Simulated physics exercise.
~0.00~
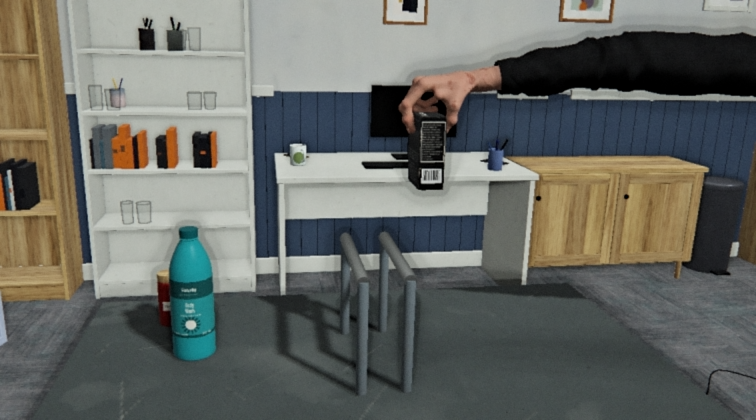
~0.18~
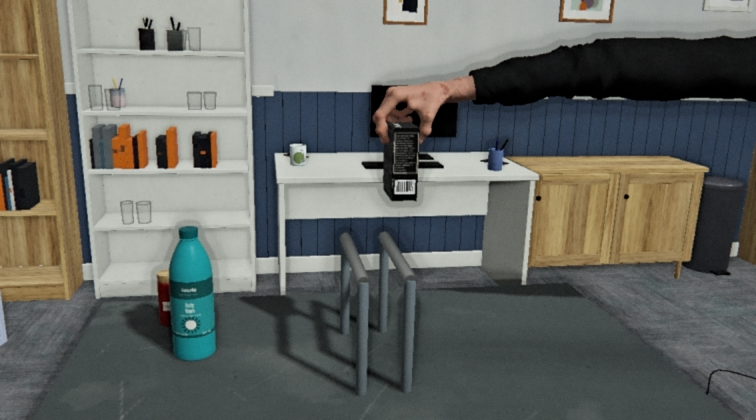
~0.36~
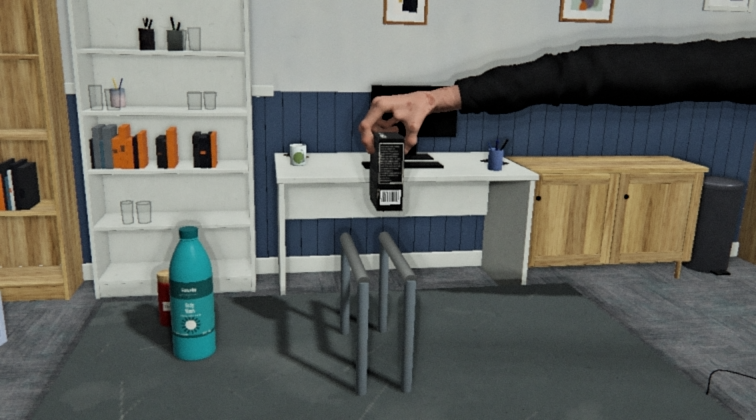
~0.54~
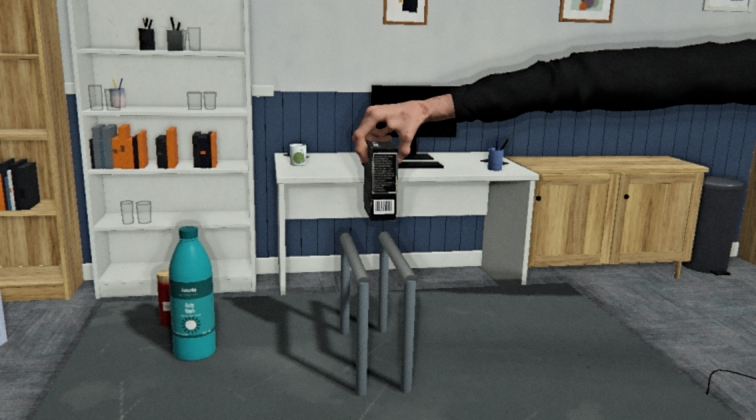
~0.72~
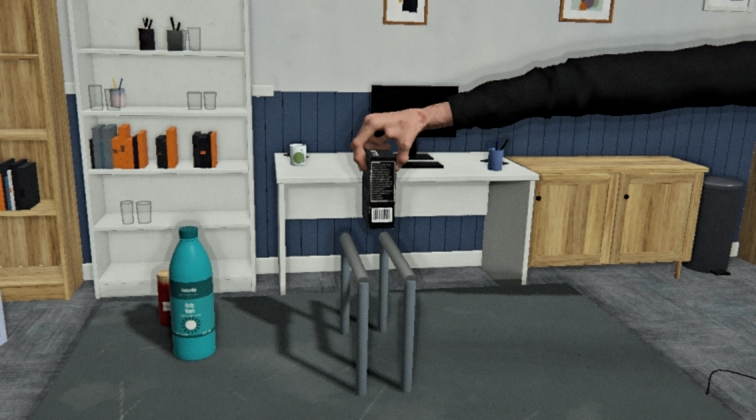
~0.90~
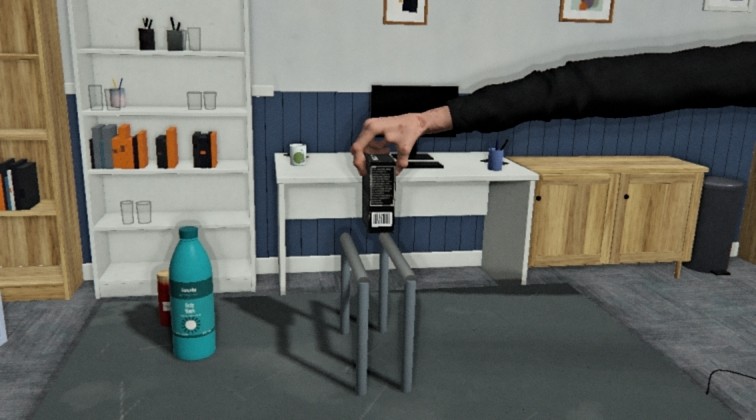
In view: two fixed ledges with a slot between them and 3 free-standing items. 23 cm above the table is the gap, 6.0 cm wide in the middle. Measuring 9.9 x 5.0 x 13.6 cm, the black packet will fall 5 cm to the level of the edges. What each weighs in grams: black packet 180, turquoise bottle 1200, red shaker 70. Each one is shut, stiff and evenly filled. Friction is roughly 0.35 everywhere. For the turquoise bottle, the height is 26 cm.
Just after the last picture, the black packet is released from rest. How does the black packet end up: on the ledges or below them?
It ends up below them.
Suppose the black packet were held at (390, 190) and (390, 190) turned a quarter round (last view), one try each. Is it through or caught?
The first time it makes it through, the second time it is held up.
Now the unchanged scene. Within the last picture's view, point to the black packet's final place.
It ends up at about (375, 328).
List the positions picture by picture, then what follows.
In the first frame, 12 cm from its drop point; black packet (426, 150); turquoise bottle (192, 292).
In the second frame, 7 cm from its drop point; black packet (401, 161); turquoise bottle (192, 292).
In the third frame, 4 cm from its drop point; black packet (387, 170); turquoise bottle (192, 292).
In the fourth frame, 2 cm from its drop point; black packet (380, 180); turquoise bottle (192, 292).
In the fifth frame, 1 cm from its drop point; black packet (378, 187); turquoise bottle (192, 292).
Held still over the gap; black packet (378, 192); turquoise bottle (192, 292), in the sixth frame.
After 1.10 s, black packet moved 5 cm near (378, 217).
After 1.20 s, black packet moved 20 cm near (376, 290).
After 1.30 s, black packet moved 28 cm near (375, 328).
In the end (1.9 s), not toppled but over 4 cm from the start, black packet; the other 2 under 4 cm from the start. At the end, from the last picture's camera, black packet near (375, 328). The packet drops through.
